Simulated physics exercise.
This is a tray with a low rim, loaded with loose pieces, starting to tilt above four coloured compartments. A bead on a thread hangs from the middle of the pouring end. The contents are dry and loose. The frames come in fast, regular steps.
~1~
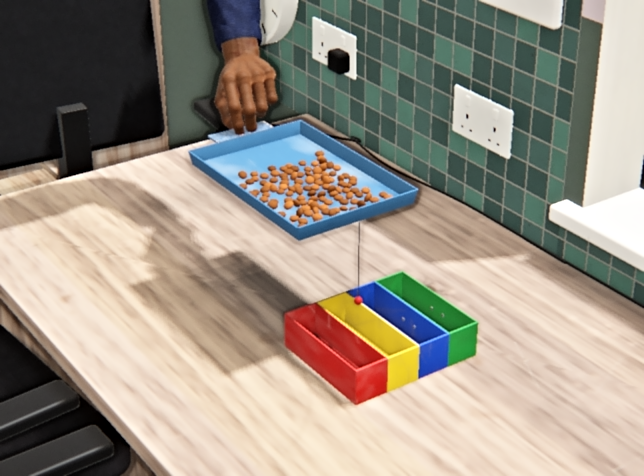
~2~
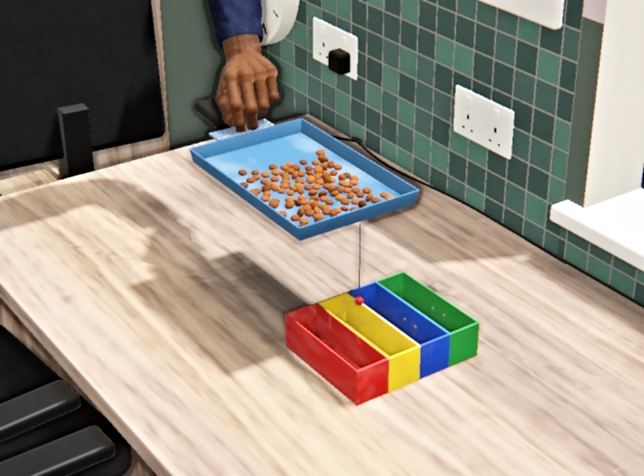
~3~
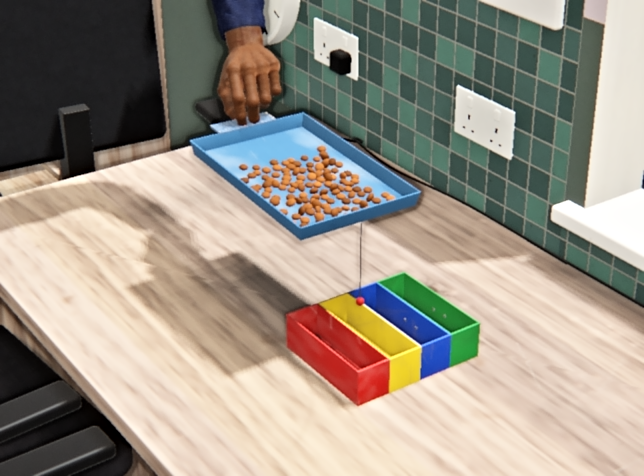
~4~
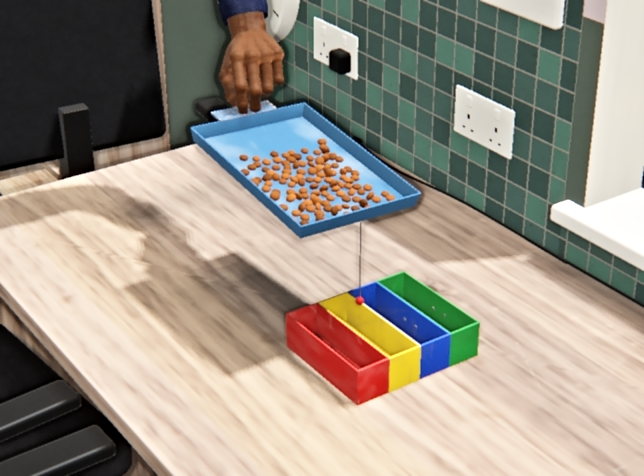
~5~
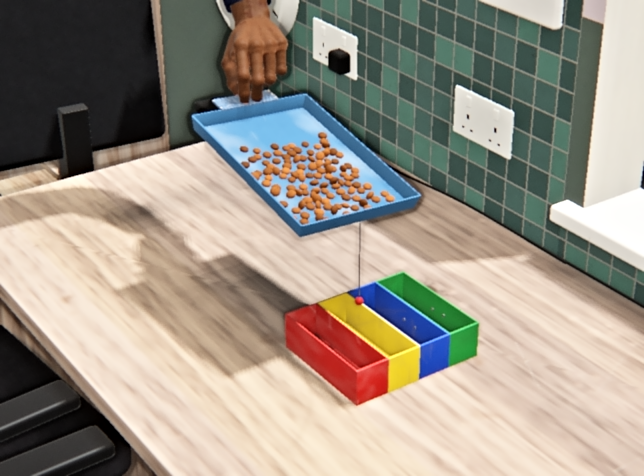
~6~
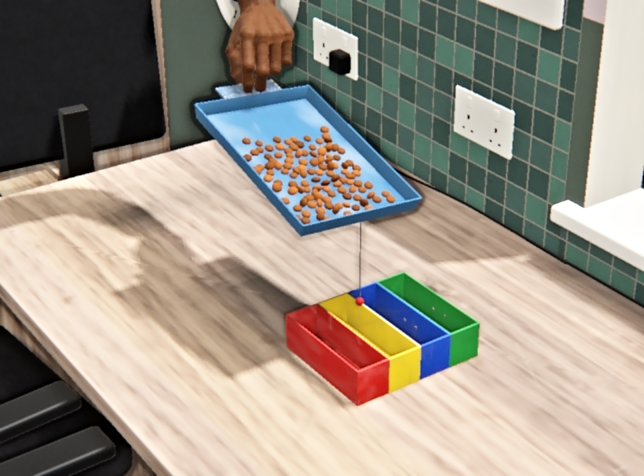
A hand raising the back of a blue tray of brown kibble, tilting it gradually steeper above four coloured compartments.
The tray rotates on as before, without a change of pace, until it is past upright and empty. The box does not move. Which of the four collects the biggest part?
The green one ends fullest.
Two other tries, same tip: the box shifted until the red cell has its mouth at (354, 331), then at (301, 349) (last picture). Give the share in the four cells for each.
Near 100 % and 40 %.
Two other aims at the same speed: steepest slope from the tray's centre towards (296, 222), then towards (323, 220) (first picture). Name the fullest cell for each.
The first try: The red cell. The second: Red.
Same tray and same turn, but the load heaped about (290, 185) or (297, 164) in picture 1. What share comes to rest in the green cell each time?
Near 50 % and 50 %.
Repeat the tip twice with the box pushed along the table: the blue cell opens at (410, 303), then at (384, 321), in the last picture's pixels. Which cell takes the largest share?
The first try: That blue cell. The second: The green cell.
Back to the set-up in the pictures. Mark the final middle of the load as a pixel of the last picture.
Near (424, 339).
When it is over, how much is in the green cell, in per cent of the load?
Some 50 per cent.
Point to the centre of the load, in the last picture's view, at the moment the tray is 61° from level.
Roughly at (369, 188).
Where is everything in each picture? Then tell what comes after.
Corners of the pouring end at (299, 226) and (414, 189), level; middle of the load at (307, 188), bits of dog kibble; bead on its thread at (358, 301); red cell at (372, 378); yellow cell at (403, 365); blue cell at (433, 353); green cell at (463, 341), in the first picture.
Corners of the pouring end at (300, 226) and (415, 190), level; middle of the load at (308, 188), in the second picture.
Corners of the pouring end at (301, 226) and (416, 191), tipped barely, lowest at the right corner; middle of the load at (309, 185), in the third picture.
Corners of the pouring end at (302, 224) and (417, 192), tipped a little, lowest at the right corner; middle of the load at (309, 180), in the fourth picture.
Corners of the pouring end at (302, 224) and (416, 194), tipped a little, lowest at the right corner; middle of the load at (309, 176), in the fifth picture.
Corners of the pouring end at (304, 223) and (418, 197), tipped clearly, lowest at the right corner; middle of the load at (311, 172); red cell at (373, 379); yellow cell at (404, 366); blue cell at (435, 354); green cell at (464, 342), in the sixth picture.
Soon, tray tipped steeply; all on the tray.
A while on, tray tipped past a quarter turn; about a quarter on the tray; about a third in the green cell; about a quarter in the blue cell; a small part in the yellow cell; a small part falling or outside the box.
Towards the end, tray tipped past a quarter turn; about half in the green cell; about a third in the blue cell; a small part in the yellow cell; a stray few in the red cell; a small part falling or outside the box.
Finally, tray tipped past a quarter turn; about half in the green cell; about a third in the blue cell; a small part in the yellow cell; a stray few in the red cell; a small part outside the box.
